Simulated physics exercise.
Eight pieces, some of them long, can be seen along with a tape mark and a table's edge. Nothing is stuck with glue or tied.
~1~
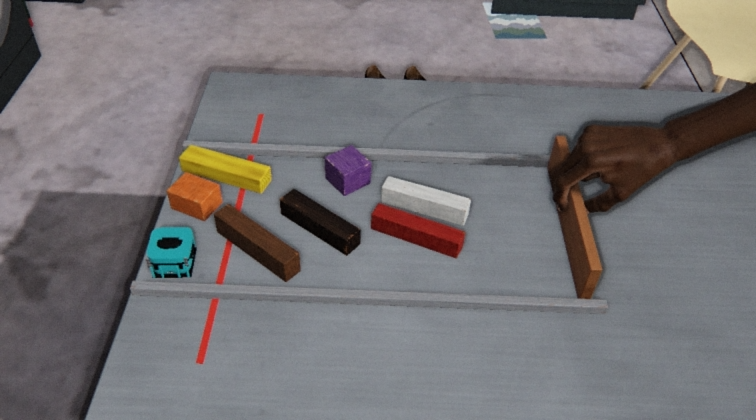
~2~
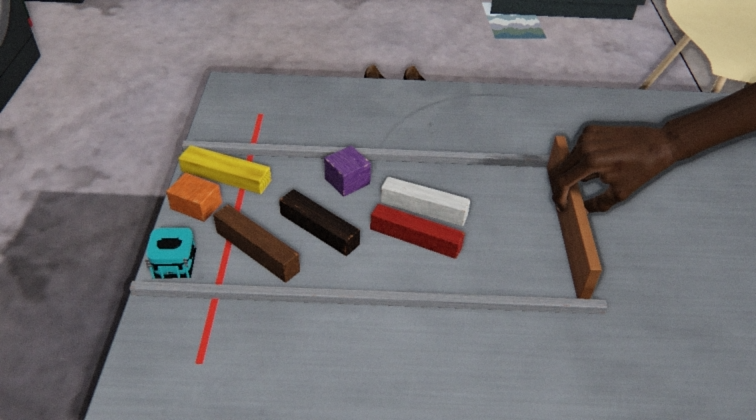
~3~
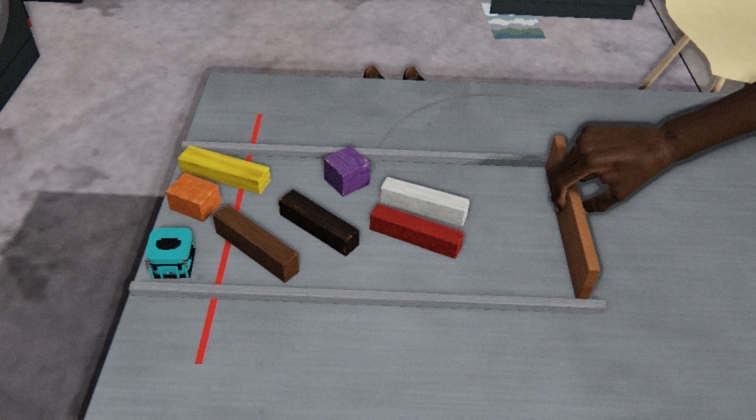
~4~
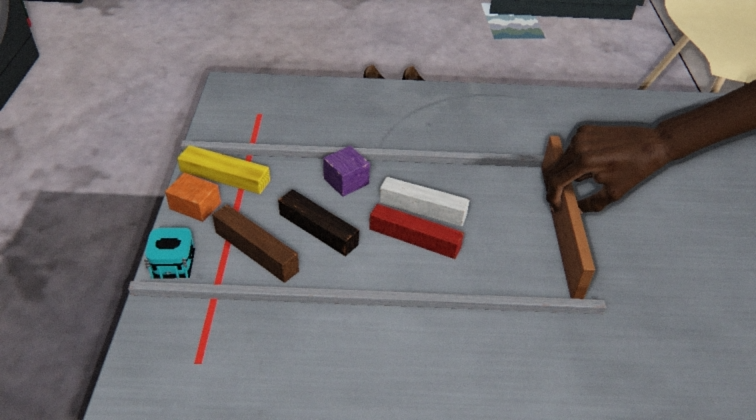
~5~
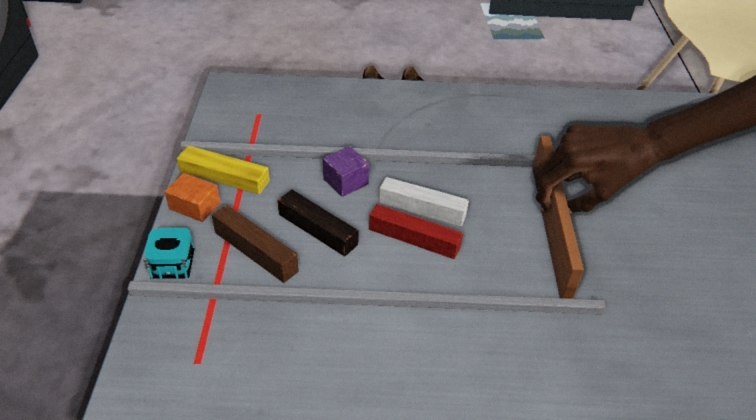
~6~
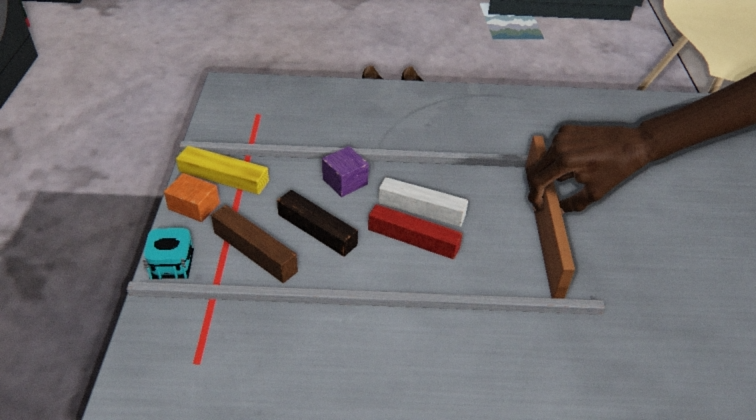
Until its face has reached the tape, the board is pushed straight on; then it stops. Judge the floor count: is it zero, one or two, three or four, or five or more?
The pieces lost over the edge are fewer than three, but some.
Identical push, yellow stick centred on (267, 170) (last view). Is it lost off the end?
From there it comes down.
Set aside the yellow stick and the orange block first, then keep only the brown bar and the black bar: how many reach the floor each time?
0 in the first case and 1 in the second.
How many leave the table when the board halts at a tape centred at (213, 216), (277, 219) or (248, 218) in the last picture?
3, 0, 0.
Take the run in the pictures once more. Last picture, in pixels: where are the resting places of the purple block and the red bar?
I'd say approximately (228, 156) and then (201, 206).
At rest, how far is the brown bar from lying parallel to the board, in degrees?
Angle: Roughly 35 degrees.
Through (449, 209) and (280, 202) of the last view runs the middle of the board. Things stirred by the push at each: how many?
The count reaches 2 first and 6 second.
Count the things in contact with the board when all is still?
At rest, 4 are in contact.
Soon after, none off yet; turquoise case at rest near (170, 254); orange block at rest near (192, 197); yellow stick at rest near (223, 170).
After that, none off yet; turquoise case at rest near (170, 254); orange block at rest near (192, 197); yellow stick moving near (214, 166).
In the end, the number that fall off is one or two; gone, yellow stick and orange block.
